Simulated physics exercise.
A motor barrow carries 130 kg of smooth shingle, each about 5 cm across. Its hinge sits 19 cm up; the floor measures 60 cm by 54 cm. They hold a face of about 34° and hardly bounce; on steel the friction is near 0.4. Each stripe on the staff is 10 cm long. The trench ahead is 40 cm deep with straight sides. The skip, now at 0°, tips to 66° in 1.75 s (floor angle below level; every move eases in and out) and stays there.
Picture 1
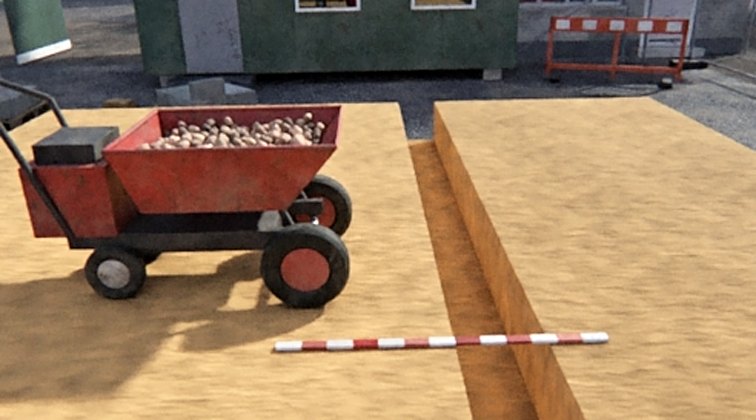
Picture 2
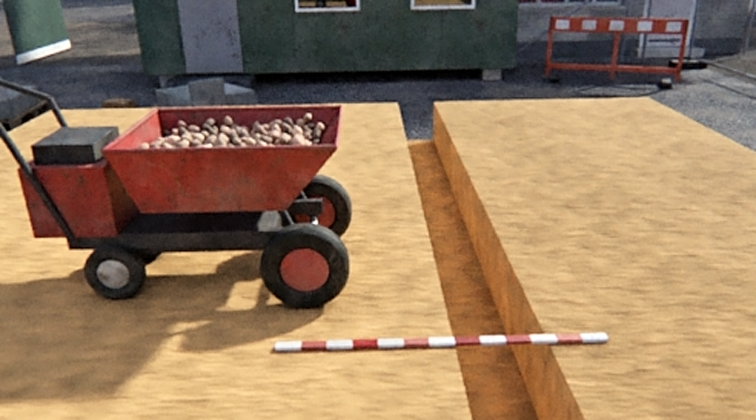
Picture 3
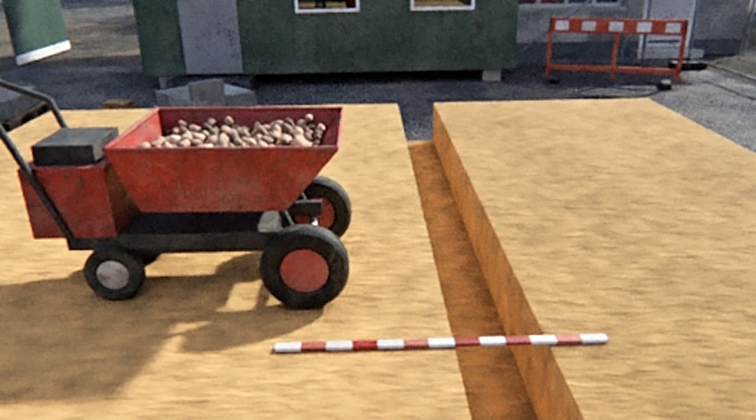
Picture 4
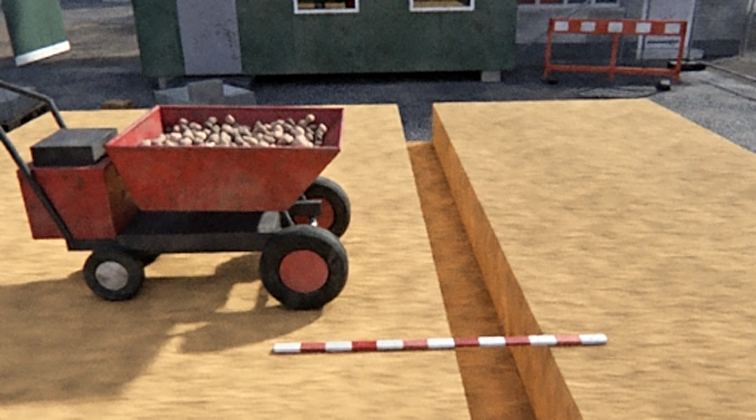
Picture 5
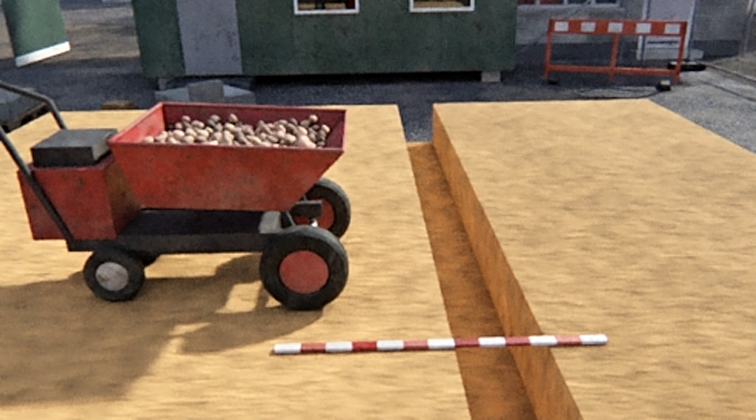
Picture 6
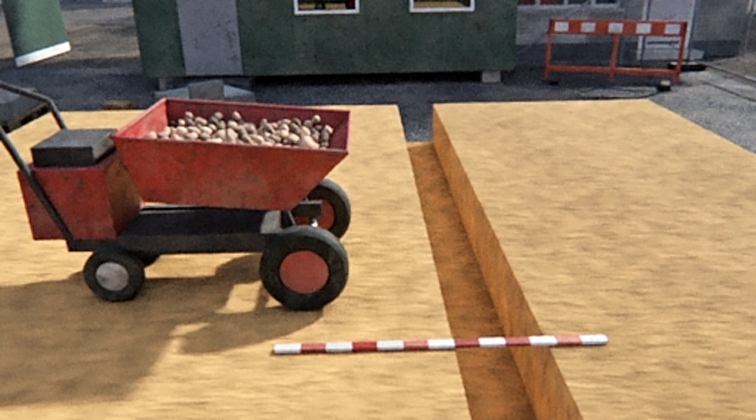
To begin with, a red motor barrow loaded with smooth stones stands on sandy ground to the left of a straight trench, its skip level behind a red-and-white striped staff. Then the skip slowly tilts forward by a small amount, its lip dipping slightly toward the right while the wheels stay still.
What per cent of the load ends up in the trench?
About 99 per cent.
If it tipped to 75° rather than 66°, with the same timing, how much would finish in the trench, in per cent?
Then about 100 per cent.
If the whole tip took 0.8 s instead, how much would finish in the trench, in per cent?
It would be near 85 per cent.
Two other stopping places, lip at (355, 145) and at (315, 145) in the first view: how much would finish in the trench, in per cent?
Near 90 per cent from the first place, 100 from the second.
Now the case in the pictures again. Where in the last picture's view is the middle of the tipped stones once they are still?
Near (475, 323).
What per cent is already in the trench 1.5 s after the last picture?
About 55 per cent by then.
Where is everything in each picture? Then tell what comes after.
In the first picture, lip at (337, 147), floor tilted 0°, highest stones at (251, 127).
In the second picture, the skip is at 0°, its lip at (337, 147); the top of the load is at (240, 128).
In the third picture, lip at (338, 149), floor tilted 1°, highest stones at (241, 128).
In the fourth picture, the skip is at 2°, its lip at (340, 150); the top of the load is at (230, 127).
In the fifth picture, the skip is at 3°, its lip at (344, 151); the top of the load is at (223, 126).
In the sixth picture, lip at (348, 153), floor tilted 5°, highest stones at (208, 126).
Then, 1.0 s after the last picture the floor is at 56°, 100 % in the skip; the foremost stones are at (438, 206).
Then, 1.5 s after the last picture the floor is at 66°, 44 % in the skip, 1 % short of the trench, 55 % in the trench, 1 % past the trench; the foremost stones are at (520, 276).
Then, 1.9 s after the last picture the floor is at 66°, 18 % in the skip, 1 % short of the trench, 80 % in the trench, 1 % past the trench; the foremost stones are at (569, 264).
Then, 3.9 s after the last picture the floor is at 66°, 0 % in the skip, 99 % in the trench, 1 % past the trench; the foremost stones are at (587, 264).
